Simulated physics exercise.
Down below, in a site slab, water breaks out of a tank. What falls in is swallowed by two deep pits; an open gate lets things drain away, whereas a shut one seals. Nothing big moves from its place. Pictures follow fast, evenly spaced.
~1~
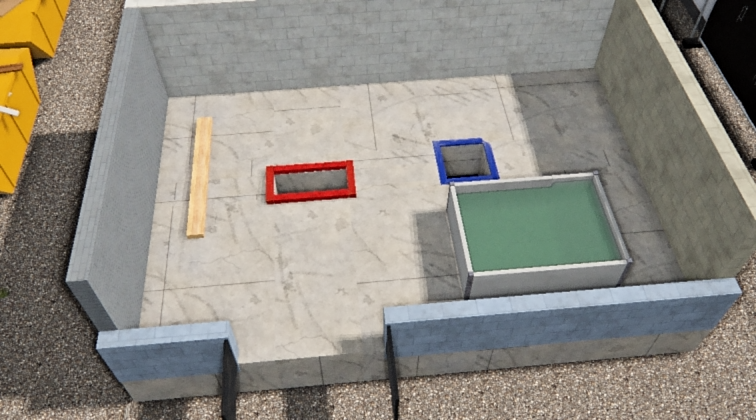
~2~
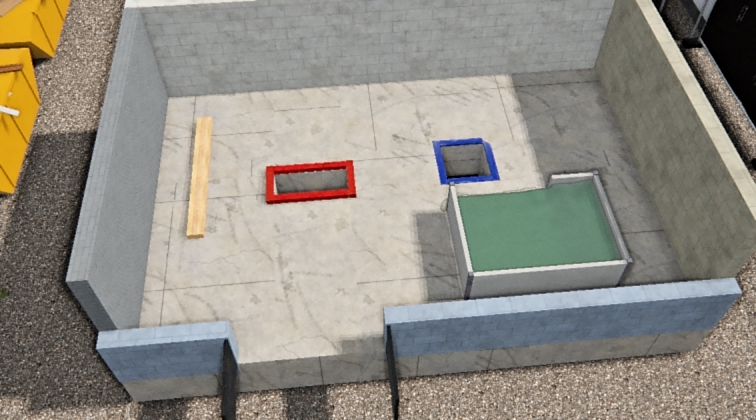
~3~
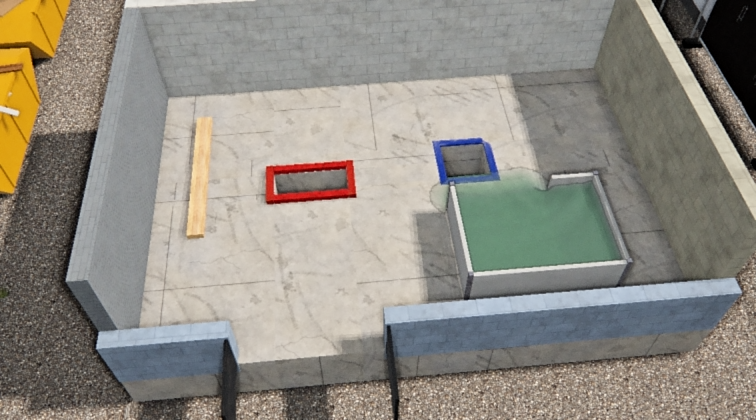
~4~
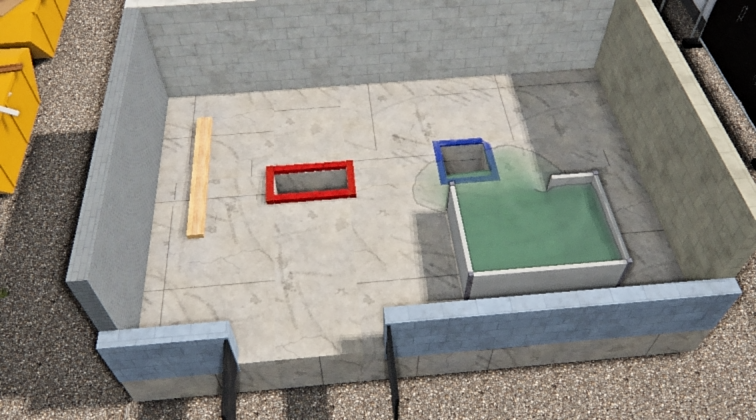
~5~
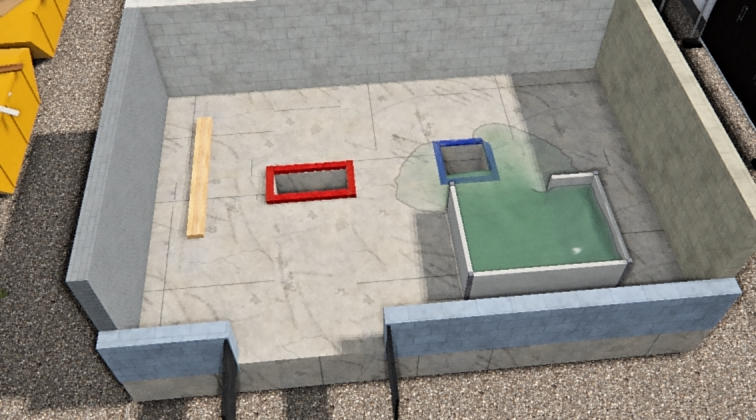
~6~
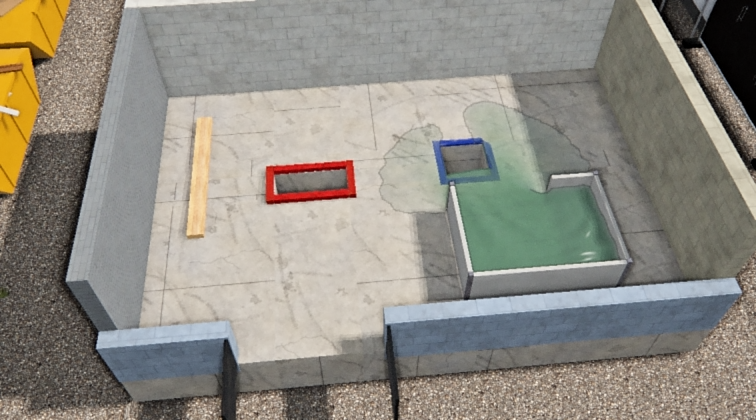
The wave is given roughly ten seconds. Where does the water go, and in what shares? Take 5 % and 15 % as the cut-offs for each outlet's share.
Result: I expect the gate to account for a fraction below five per cent. I expect the red pit to account for a fraction below five per cent. I expect the blue pit to account for upward of fifteen per cent.
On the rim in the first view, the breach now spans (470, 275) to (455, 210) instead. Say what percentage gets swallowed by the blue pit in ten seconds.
The blue pit takes 2 per cent.
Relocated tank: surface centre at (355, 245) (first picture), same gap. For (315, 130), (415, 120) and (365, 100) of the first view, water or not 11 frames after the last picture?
Location one: Bone dry; location two: Soaked; location three: Soaked.
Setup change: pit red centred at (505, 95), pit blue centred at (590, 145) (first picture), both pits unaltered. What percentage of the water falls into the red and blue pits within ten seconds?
Red share 12%, blue share 15%.
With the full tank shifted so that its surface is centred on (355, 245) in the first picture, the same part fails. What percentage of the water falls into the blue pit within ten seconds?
Within ten seconds, 6 percent of the total ends up in the blue pit.
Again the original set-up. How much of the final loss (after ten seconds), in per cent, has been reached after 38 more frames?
Something close to 90 percent by that point.
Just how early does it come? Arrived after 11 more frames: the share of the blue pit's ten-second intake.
By then roughly 55 percent of the ten-second total is in.
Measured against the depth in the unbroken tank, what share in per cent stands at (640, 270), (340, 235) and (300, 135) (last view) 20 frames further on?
I'd say close to 0, 0 and 2 percent.
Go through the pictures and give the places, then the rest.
Still water in the tank at (536, 225), in the first frame.
Water pours out on the tank's far side and has run to (447, 206), in the second frame.
Water pours out on the tank's far side and has run to (437, 192), in the third frame.
The front is at (432, 167), out from the gap on the tank's far side, in the fourth frame.
The front is at (500, 127), out from the gap on the tank's far side, in the fifth frame.
The front is at (494, 106), out from the gap on the tank's far side, in the sixth frame.
A moment on, water covers 25 % of the floor; the gate 0 %, the red pit 0 %, the blue pit 17 %.
Next, water covers 30 % of the floor; the gate 0 %, the red pit 0 %, the blue pit 27 %.
Then, water covers 40 % of the floor; the gate 0 %, the red pit 0 %, the blue pit 35 %.
Later, water covers 60 % of the floor; the gate 0 %, the red pit 0 %, the blue pit 43 %.
In the end, water covers 80 % of the floor; the gate 0 %, the red pit 0 %, the blue pit 49 %.
